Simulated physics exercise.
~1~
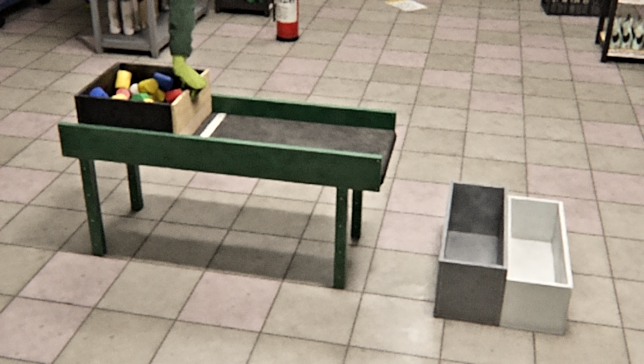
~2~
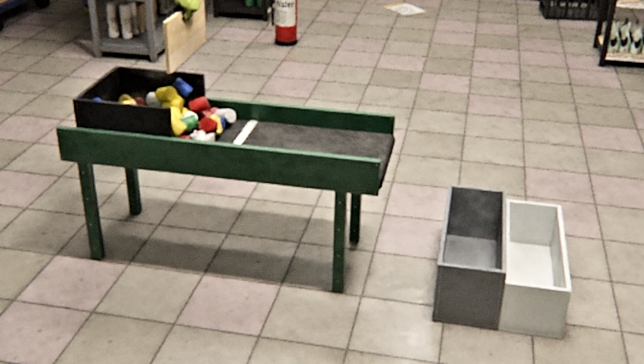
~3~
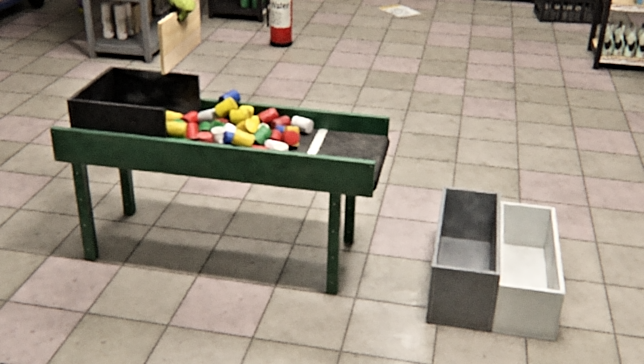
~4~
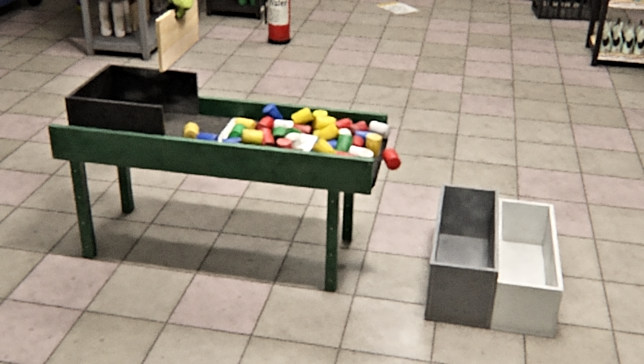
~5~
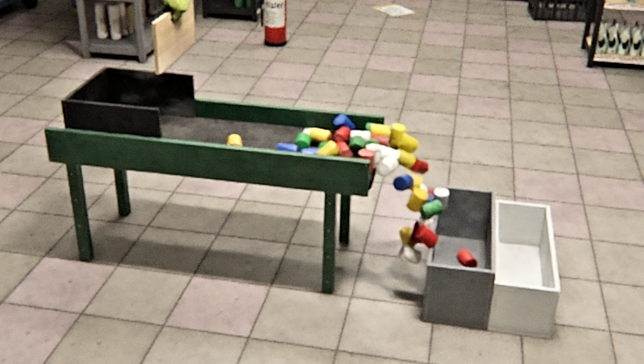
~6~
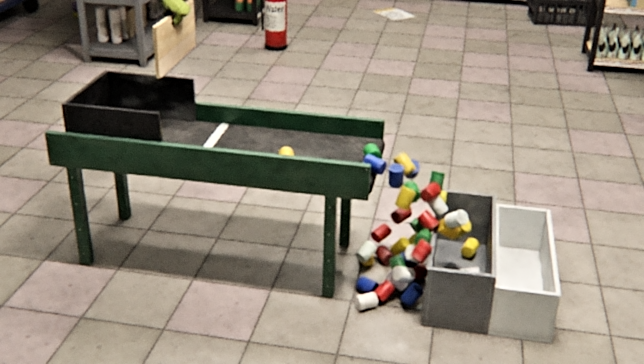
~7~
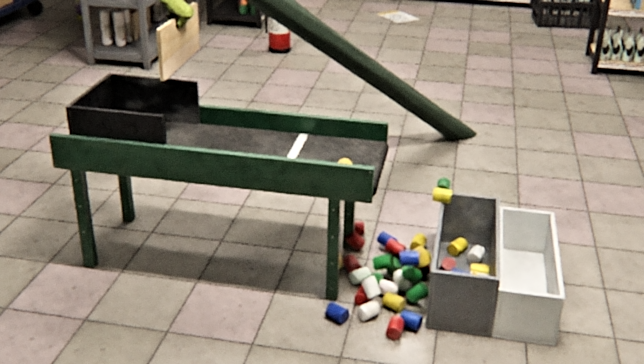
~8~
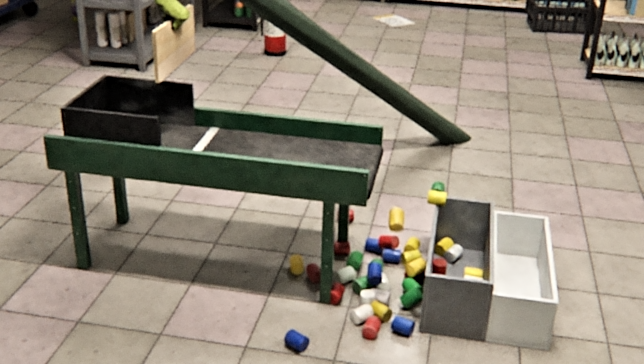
On a tiled floor in a shop or storeroom, seen from above by a slightly swaying camera, a green-sided belt table stands left of a grey bin and a white bin set side by side. A green arm lifts a wooden gate from the black pen on the table, and red, yellow, blue, green and white pieces ride rightward along the dark belt. They spill off the end, some dropping into the grey bin and many falling short. A dark green beam appears behind the table. Finally, most pieces lie scattered on the floor, several rest in the grey bin, and the white bin stays empty.
